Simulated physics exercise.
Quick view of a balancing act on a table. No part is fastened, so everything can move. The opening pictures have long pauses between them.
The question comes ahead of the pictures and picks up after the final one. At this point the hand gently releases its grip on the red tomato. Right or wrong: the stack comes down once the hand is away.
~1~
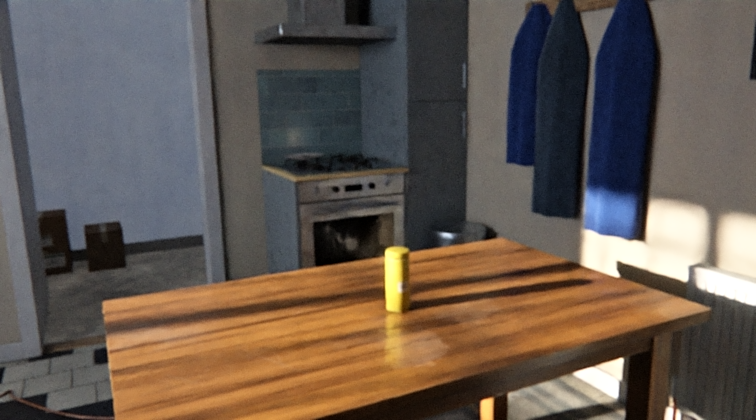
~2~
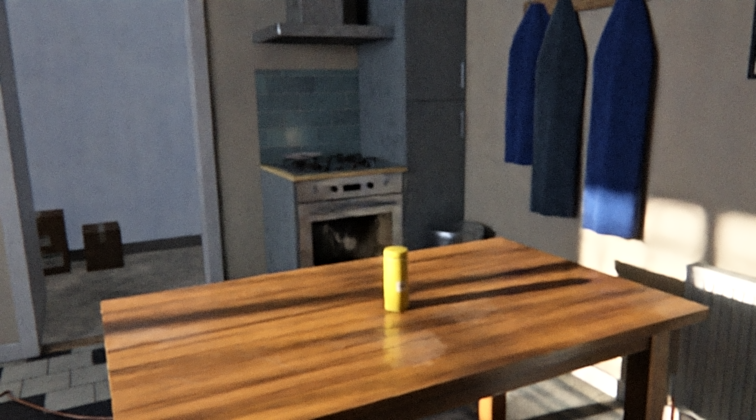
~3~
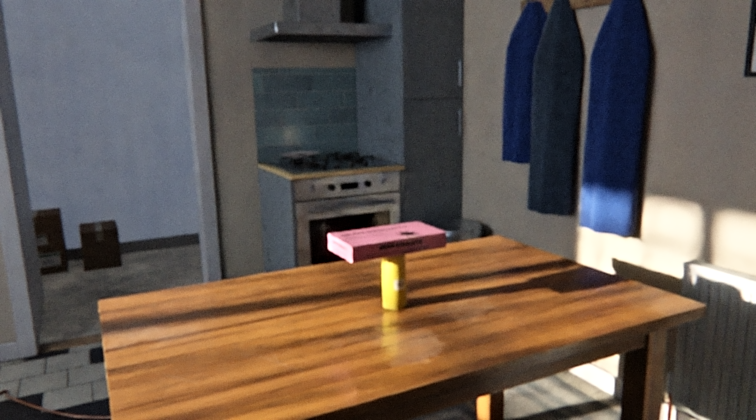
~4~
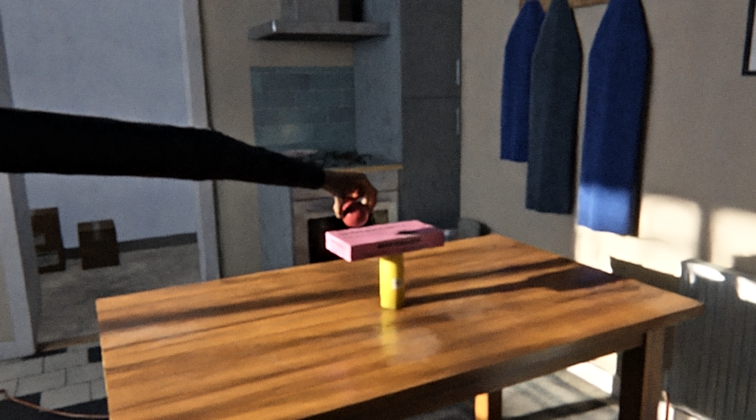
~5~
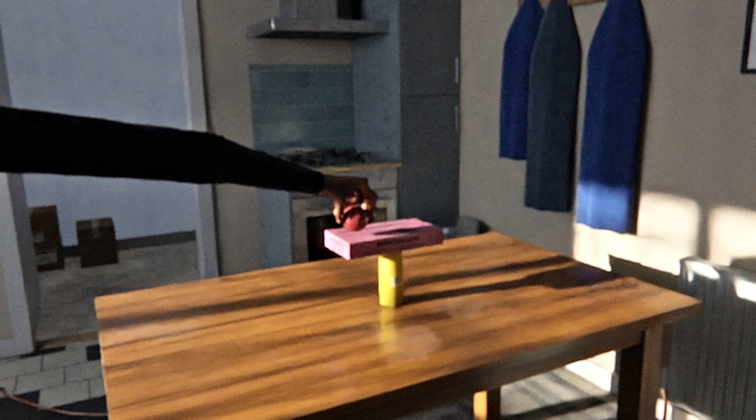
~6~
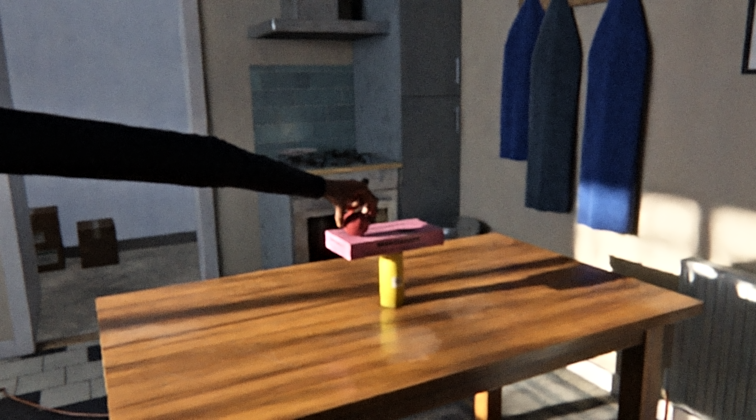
Right, it comes down.
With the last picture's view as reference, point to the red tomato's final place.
The object winds up at approximately (323, 311).
Then, 0.50 s later than the last frame, red tomato now fallen; pink packet tilted by 49°.
Then, 0.60 s later than the last frame, pink packet now fallen.
Then, 0.70 s later than the last frame, things are still on the move.
Then, 1.70 s later than the last frame, red tomato resting near (323, 311).
When it is over, fallen, pink packet and red tomato; yellow jar as before. End places, in pixels of the last picture, red tomato near (323, 311). The stack gives way.
